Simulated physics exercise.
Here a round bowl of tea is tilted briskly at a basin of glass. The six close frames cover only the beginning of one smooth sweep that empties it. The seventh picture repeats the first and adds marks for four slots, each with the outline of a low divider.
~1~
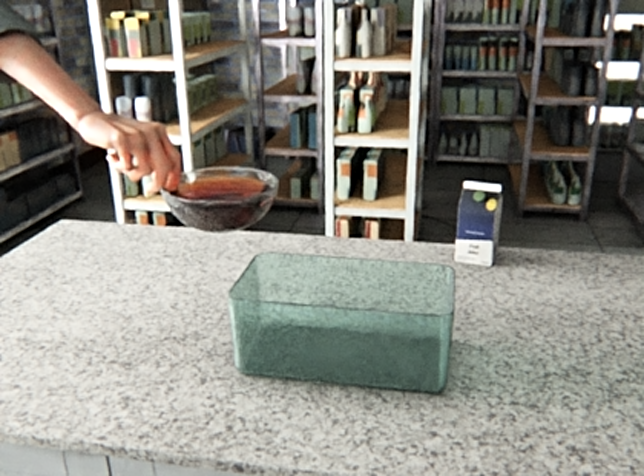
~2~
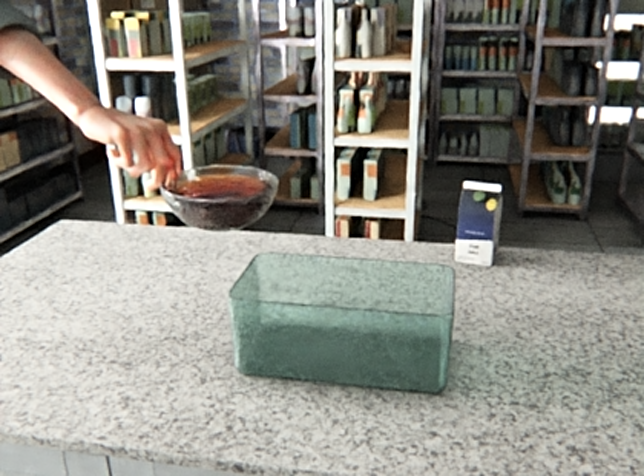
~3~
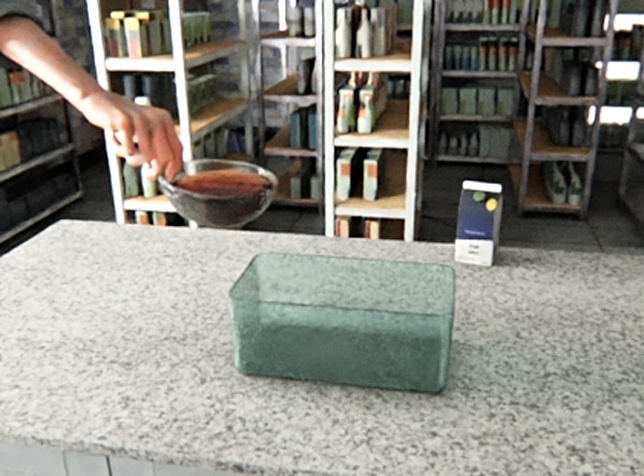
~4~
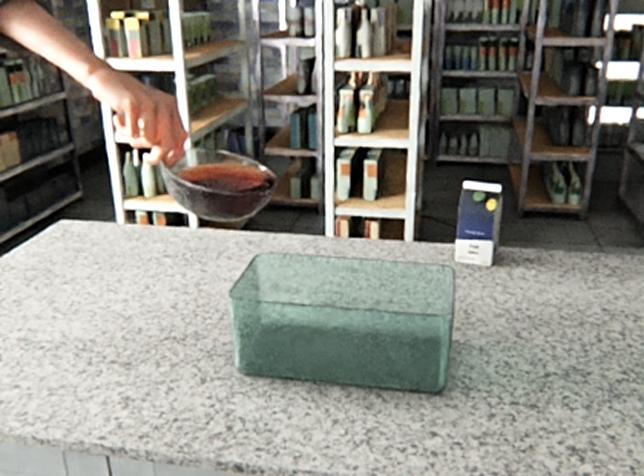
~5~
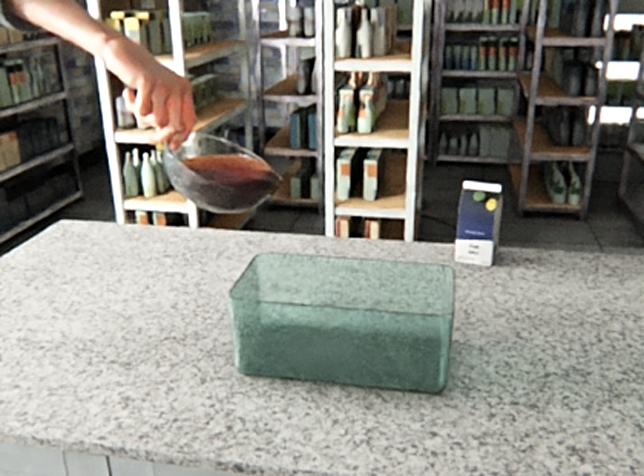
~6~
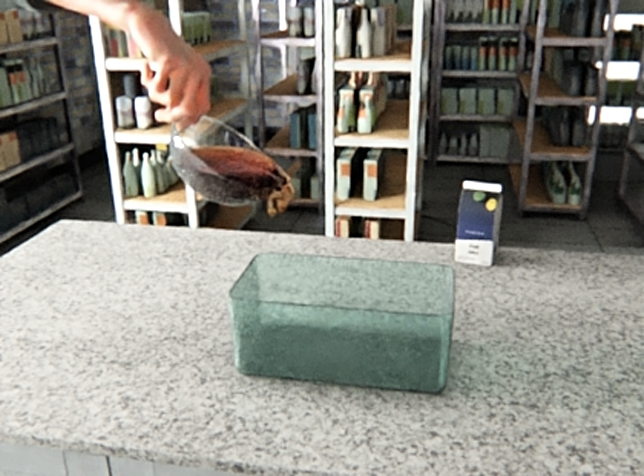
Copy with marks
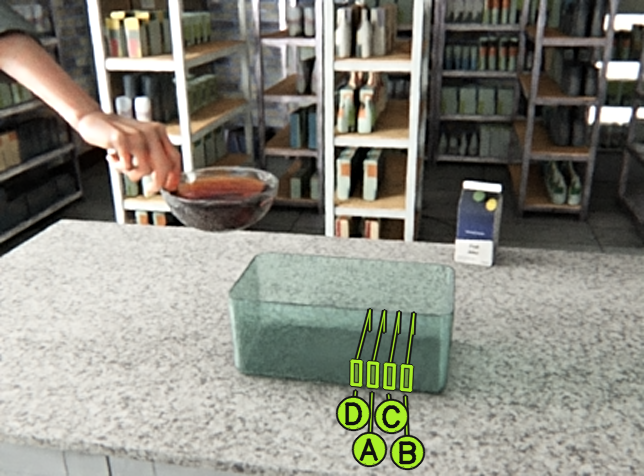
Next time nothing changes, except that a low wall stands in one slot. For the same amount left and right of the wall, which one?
Take D.
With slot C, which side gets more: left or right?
The left one.
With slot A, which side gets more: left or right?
The left side.
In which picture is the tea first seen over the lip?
Picture 5.
On the marked copy, A at (372, 392); B at (405, 396); C at (388, 394); D at (355, 391).
With A, about 82 % ends left of the wall and 15 % right of it.
With B, about 84 % ends left of the wall and 13 % right of it; 3 % is lost outside.
With C, about 87 % ends left of the wall and 10 % right of it.
With D, about 50 % ends left of the wall and 47 % right of it; 3 % is lost outside.
